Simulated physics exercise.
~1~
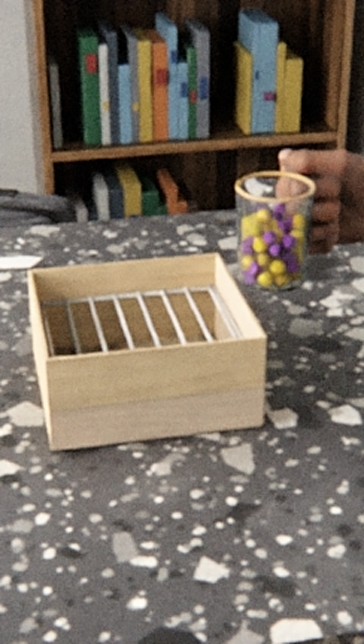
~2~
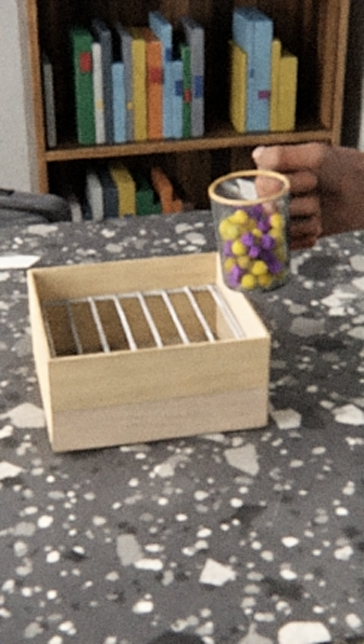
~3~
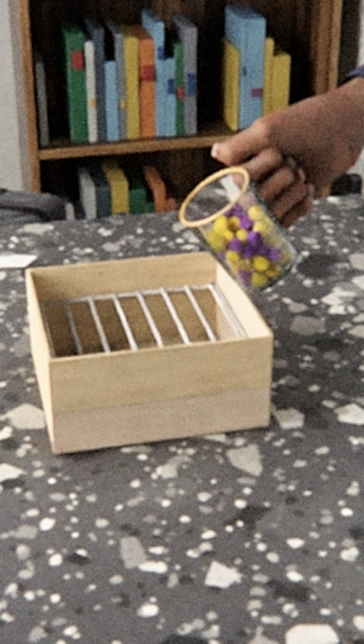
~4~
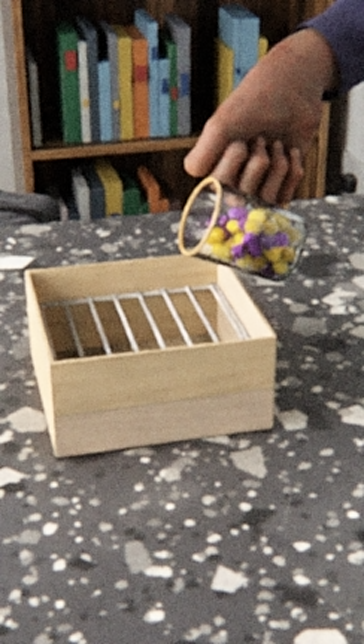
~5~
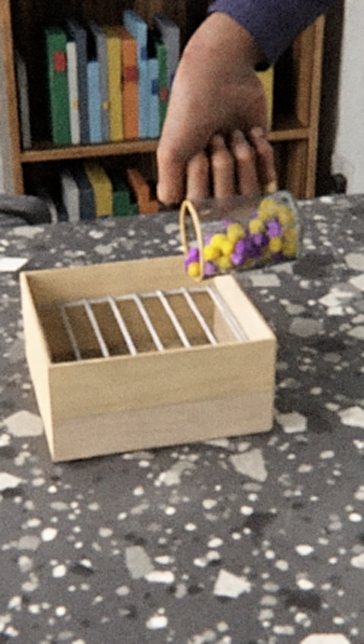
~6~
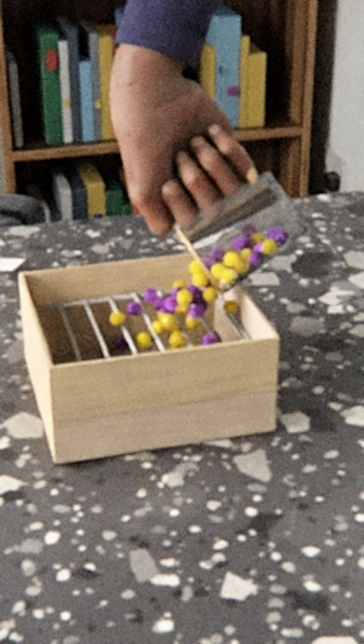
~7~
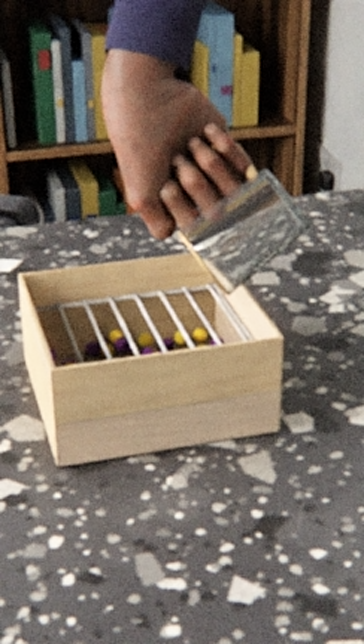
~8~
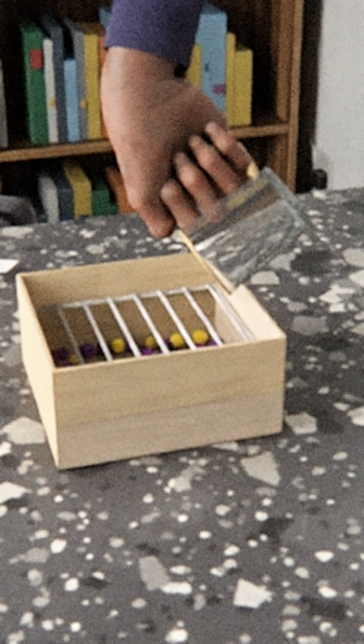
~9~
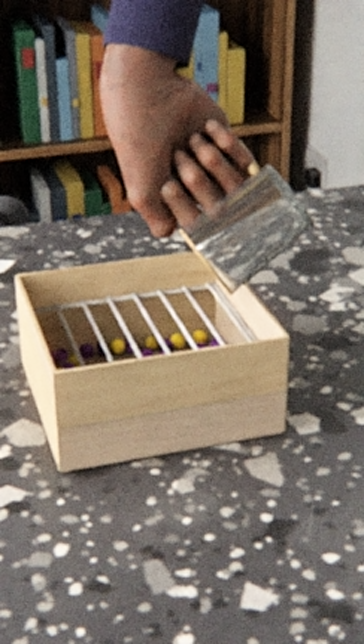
A hand tips a cup of purple and yellow balls, which all fall through the rack.
